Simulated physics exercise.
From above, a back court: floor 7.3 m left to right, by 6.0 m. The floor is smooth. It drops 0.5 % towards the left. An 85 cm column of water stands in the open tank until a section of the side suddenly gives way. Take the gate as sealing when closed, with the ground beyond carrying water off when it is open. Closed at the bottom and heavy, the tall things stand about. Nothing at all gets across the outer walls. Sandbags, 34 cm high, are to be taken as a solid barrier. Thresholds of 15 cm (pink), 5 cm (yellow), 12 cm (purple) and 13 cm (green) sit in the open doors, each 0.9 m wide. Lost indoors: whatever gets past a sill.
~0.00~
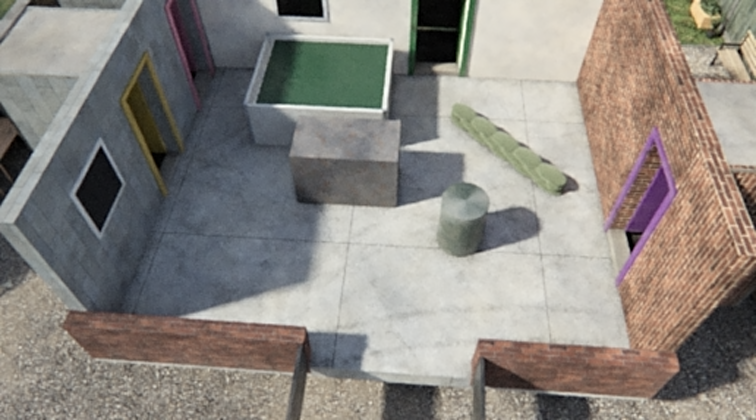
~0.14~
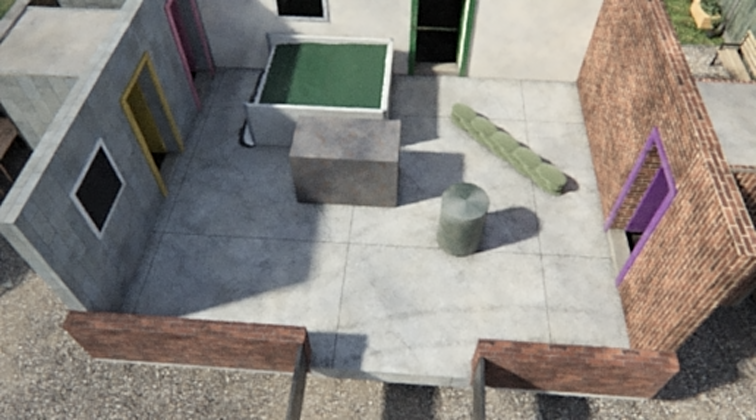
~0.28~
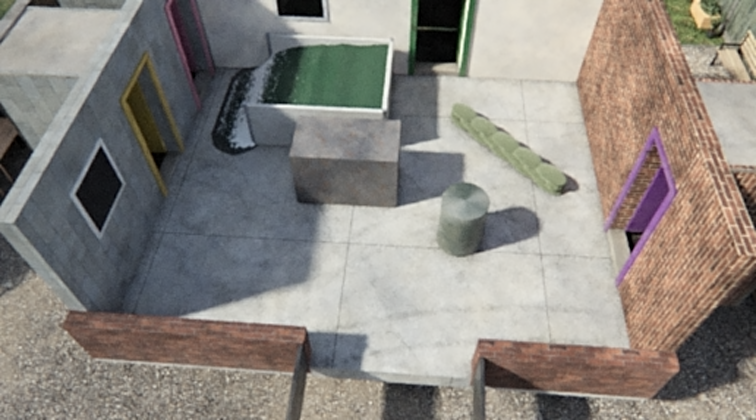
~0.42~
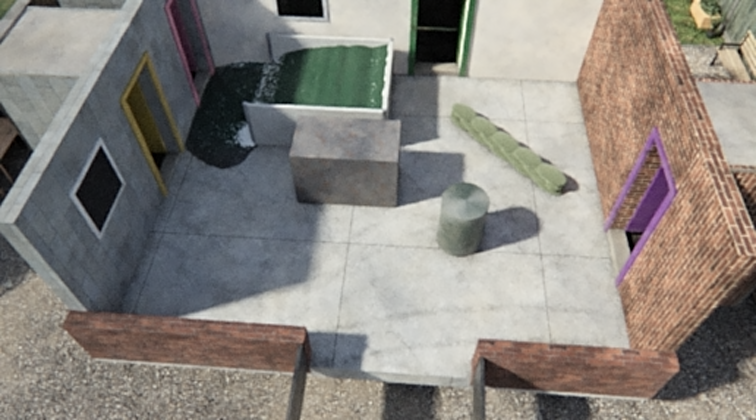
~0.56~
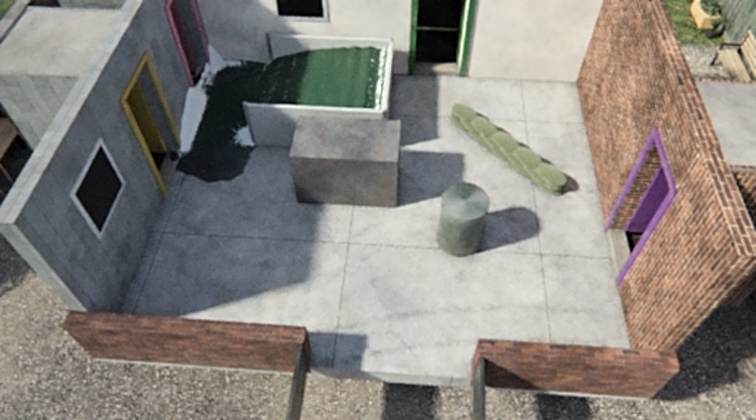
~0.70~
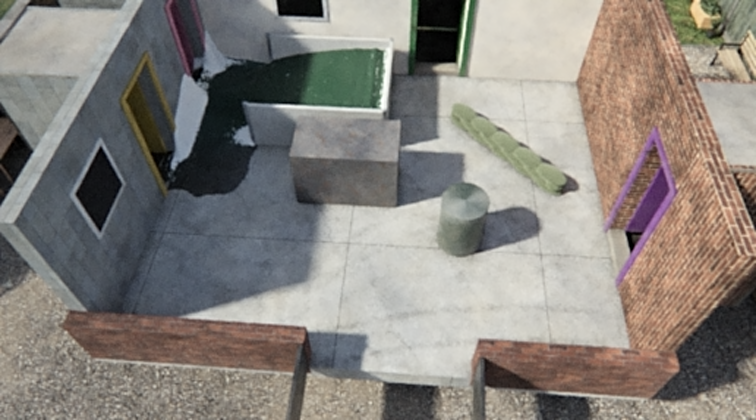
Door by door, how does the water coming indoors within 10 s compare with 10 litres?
The pink door lets in more than that; the yellow door lets in more than that; the purple door lets in no more than that; the green door lets in no more than that.
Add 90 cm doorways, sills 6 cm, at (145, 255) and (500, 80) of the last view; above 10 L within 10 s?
Taking them in order, the first gets enough and the second too little.
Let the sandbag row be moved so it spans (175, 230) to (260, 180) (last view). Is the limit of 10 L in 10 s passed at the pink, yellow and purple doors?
Result - pink: Yes, exceeded, yellow: Yes, exceeded, purple: No, not exceeded.
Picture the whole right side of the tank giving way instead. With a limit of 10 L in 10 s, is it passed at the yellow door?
Note: Yellow door, beyond the mark.
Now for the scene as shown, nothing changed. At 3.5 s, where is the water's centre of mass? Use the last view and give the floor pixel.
About (264, 156).
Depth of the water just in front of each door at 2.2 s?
Door by door, in cm: Pink reads 49, yellow reads 18, purple reads 0, green reads 0.
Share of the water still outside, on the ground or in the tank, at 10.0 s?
Share still there: About 66 %.
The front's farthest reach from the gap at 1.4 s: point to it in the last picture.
Roughly at pixel (136, 271).
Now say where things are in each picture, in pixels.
In the first picture, still water, 85 cm deep, in the open tank at (323, 74).
In the second picture, the front is at a hidden place, 1.1 m from the gap at (265, 96); 0.5 m2 of floor is under water; 85 cm left at the back of the open tank.
In the third picture, the front is at (248, 69), 1.3 m from the gap at (265, 97); 1.7 m2 of floor is under water; 85 cm left at the back of the open tank.
In the fourth picture, water pours out at (265, 98) and has run 1.6 m, to (207, 158); typically 14 cm deep outside, 82 cm at the open tank's back.
In the fifth picture, water pours out at (265, 99) and has run 2.0 m, to (178, 164); typically 17 cm deep outside, 74 cm at the open tank's back.
In the sixth picture, the front is at (170, 185), 2.4 m from the gap at (265, 99); 4.1 m2 of floor is under water; 72 cm left at the back of the open tank.
After 1.4 s water covers 15 % of the floor and is deepest (62 cm) near (215, 69); pink door 61 cm at the sill, 310 L in, yellow door 20 cm at the sill, 31 L in, purple door not reached, green door not reached.
After 2.2 s water covers 25 % of the floor and is deepest (49 cm) near (206, 93); pink door 49 cm at the sill, 611 L in, yellow door 18 cm at the sill, 93 L in, purple door not reached, green door not reached.
After 3.5 s water covers 45 % of the floor and is deepest (30 cm) near (115, 325); pink door 27 cm at the sill, 810 L in, yellow door 14 cm at the sill, 160 L in, purple door not reached, green door 4 cm at the sill, 0 L in.
After 6.0 s water covers 65 % of the floor and is deepest (18 cm) near (245, 113); pink door 14 cm at the sill, 845 L in, yellow door 8 cm at the sill, 209 L in, purple door not reached, green door 2 cm at the sill, 0 L in.
After 10.0 s water covers 90 % of the floor and is deepest (12 cm) near (111, 336); pink door 11 cm at the sill, 855 L in, yellow door 7 cm at the sill, 240 L in, purple door 6 cm at the sill, 0 L in, green door 2 cm at the sill, 0 L in.
